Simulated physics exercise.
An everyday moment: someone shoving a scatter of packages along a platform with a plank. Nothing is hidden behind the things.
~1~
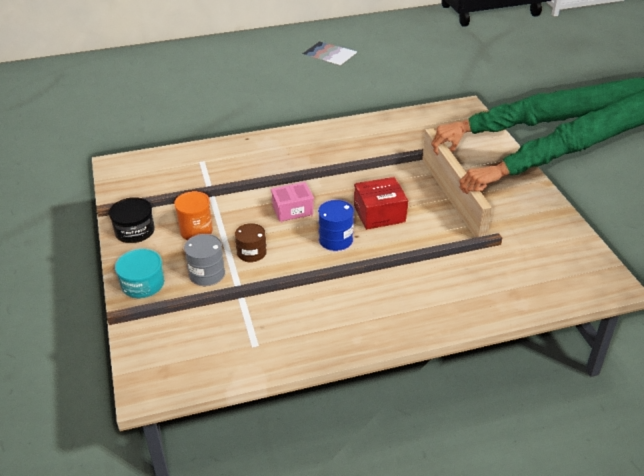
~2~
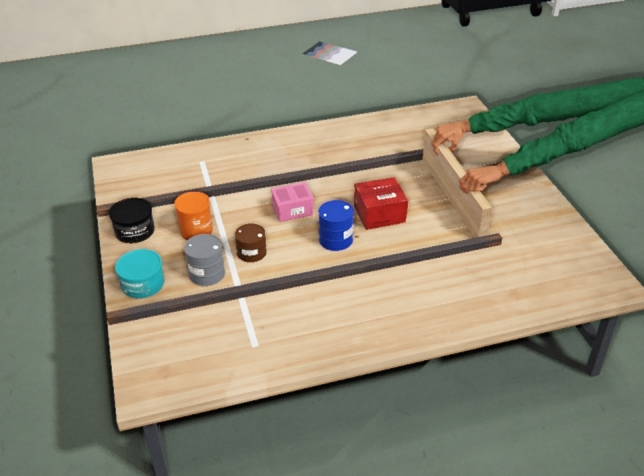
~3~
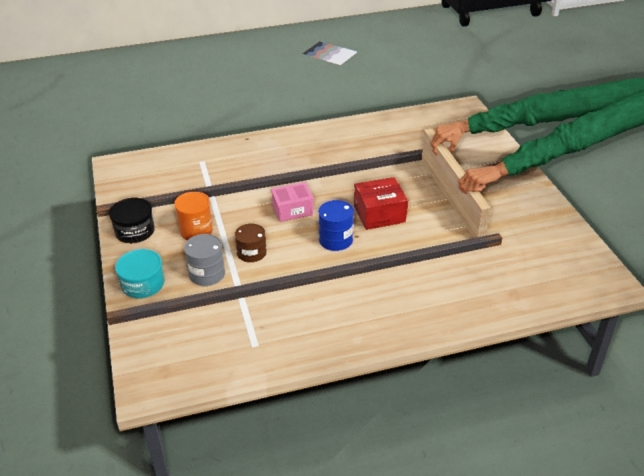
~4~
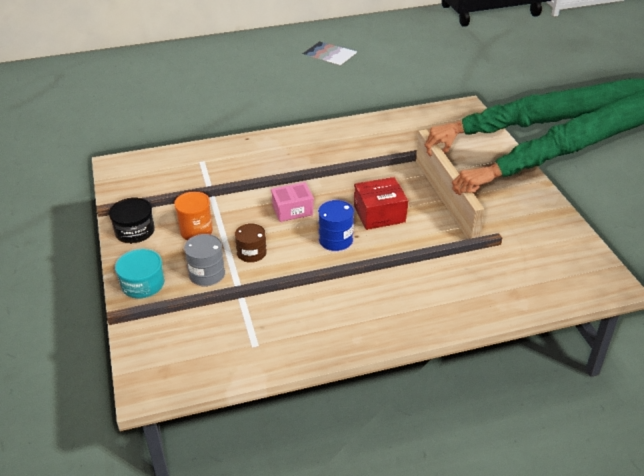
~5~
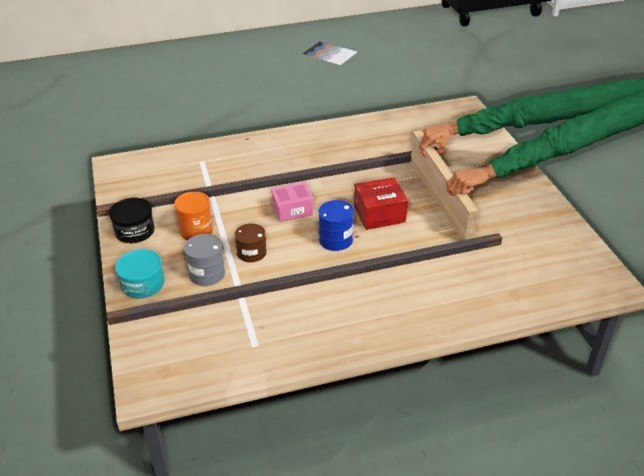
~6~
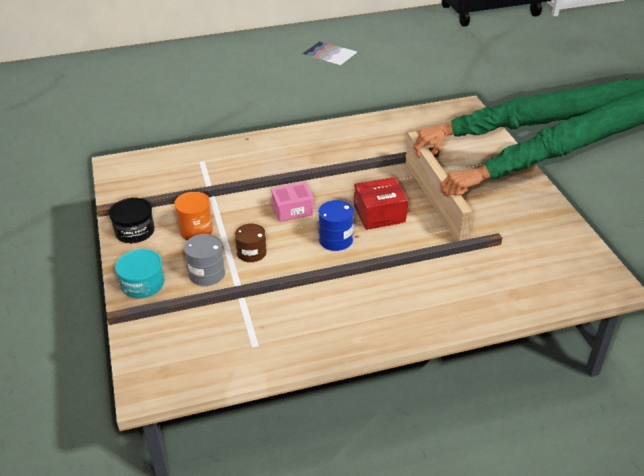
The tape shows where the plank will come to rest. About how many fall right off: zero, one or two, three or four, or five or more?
The number that fall off is zero.
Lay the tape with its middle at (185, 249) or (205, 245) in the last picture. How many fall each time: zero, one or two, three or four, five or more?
Taking them in turn, either one or two; none at all.
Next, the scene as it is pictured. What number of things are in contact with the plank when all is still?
That makes 3.
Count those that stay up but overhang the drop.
The number is 0.
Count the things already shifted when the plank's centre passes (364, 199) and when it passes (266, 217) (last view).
2 and 5.
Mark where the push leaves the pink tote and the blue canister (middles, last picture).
The pink tote stops around (202, 206); the blue canister around (214, 258).
A little later, none off yet; turquoise pail at rest near (141, 274); black pail at rest near (133, 221); grey canister at rest near (205, 260).
When it is over, the number that fall off is zero.
